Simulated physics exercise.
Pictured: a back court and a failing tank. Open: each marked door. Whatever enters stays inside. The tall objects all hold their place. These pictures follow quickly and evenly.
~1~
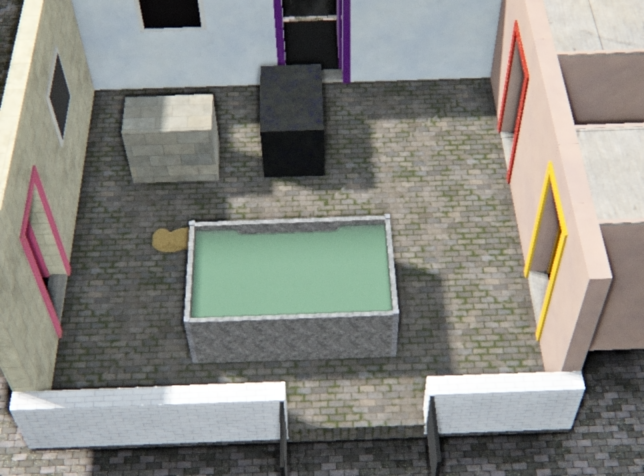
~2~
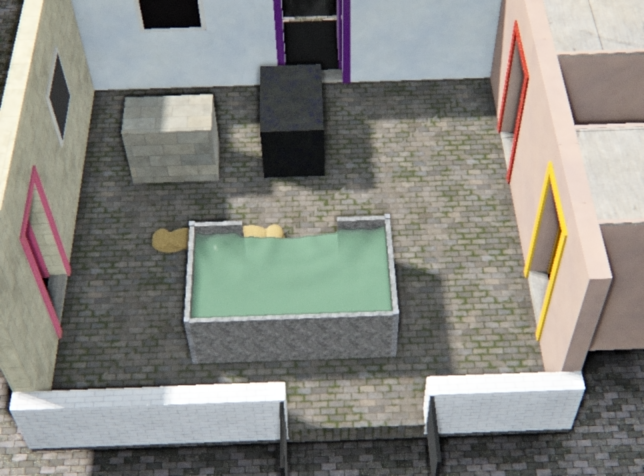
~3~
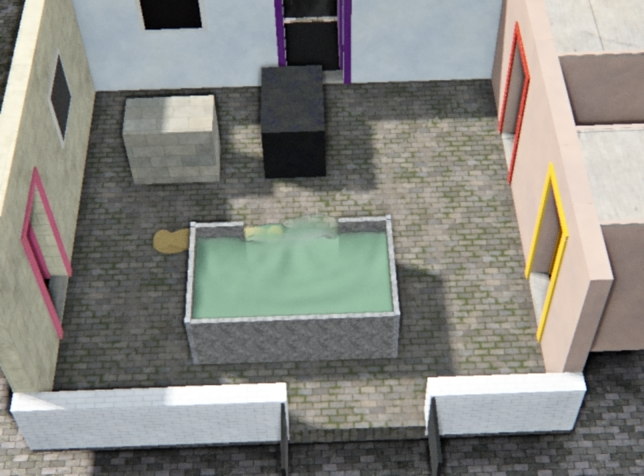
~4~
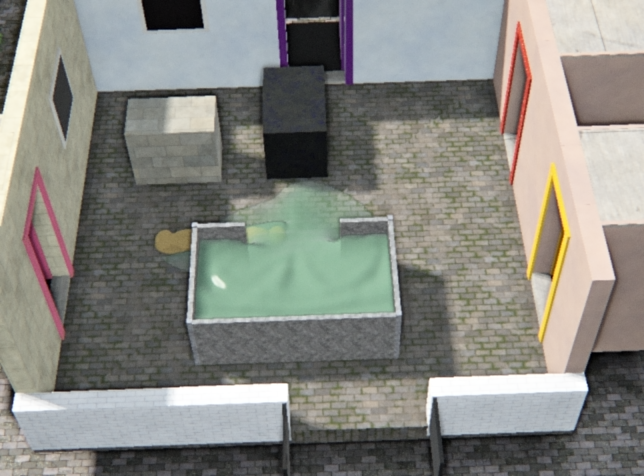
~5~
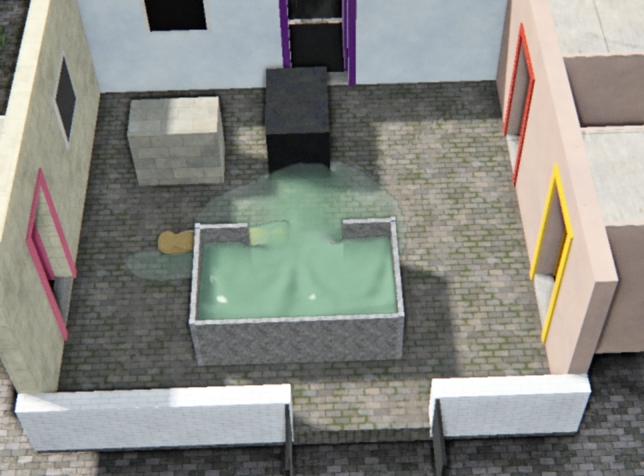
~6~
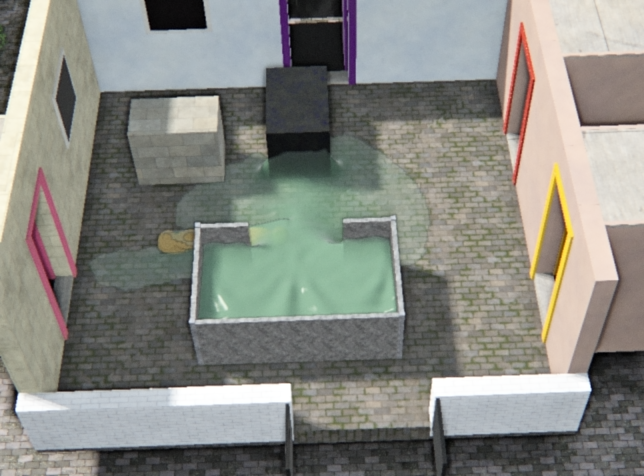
A paved back court is seen from high above, with a pink-framed doorway on the left, a purple one behind, and red and yellow ones on the right. A grey tank of green water stands behind a low white wall, with pale and black blocks beyond it and a tan lump to its left. As the view shifts very slightly, the tank's far side opens and water pours out, spreading backward and sideways past the lump.
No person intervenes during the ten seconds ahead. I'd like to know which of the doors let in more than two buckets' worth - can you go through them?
Sure: The pink door lets in more; the yellow door does not; the red door lets in more; the purple door lets in more.
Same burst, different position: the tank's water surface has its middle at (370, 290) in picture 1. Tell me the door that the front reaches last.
Note: The door marked yellow.
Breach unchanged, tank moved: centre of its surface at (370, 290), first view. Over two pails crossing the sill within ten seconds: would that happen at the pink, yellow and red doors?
Result: Pink door comes in lower; yellow door comes in lower; red door goes beyond it.
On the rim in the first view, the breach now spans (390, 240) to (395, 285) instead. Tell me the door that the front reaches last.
My answer is the one in pink.
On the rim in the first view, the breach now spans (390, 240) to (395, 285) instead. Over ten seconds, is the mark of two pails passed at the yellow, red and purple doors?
Here's how it goes: The yellow door surpasses the limit, the red door surpasses the limit, and the purple door surpasses the limit.
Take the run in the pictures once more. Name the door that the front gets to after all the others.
I'd go with the one in yellow.
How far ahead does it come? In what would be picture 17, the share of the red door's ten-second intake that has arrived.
I make it 5 per cent.
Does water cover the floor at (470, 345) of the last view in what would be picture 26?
That spot would be not wet.
A moment on, water covers 40 % of the floor; the pink door under two buckets in, the yellow door not reached, the red door not reached, the purple door not reached.
Next, water covers 55 % of the floor; the pink door over two buckets in, the yellow door not reached, the red door over two buckets in, the purple door wet at the sill, nothing in.
Then, water covers 65 % of the floor; the pink door over two buckets in, the yellow door not reached, the red door far over two buckets in, the purple door under two buckets in.
Later, water covers 90 % of the floor; the pink door far over two buckets in, the yellow door wet at the sill, nothing in, the red door far over two buckets in, the purple door over two buckets in.
In the end, water covers 95 % of the floor; the pink door far over two buckets in, the yellow door wet at the sill, nothing in, the red door far over two buckets in, the purple door over two buckets in.
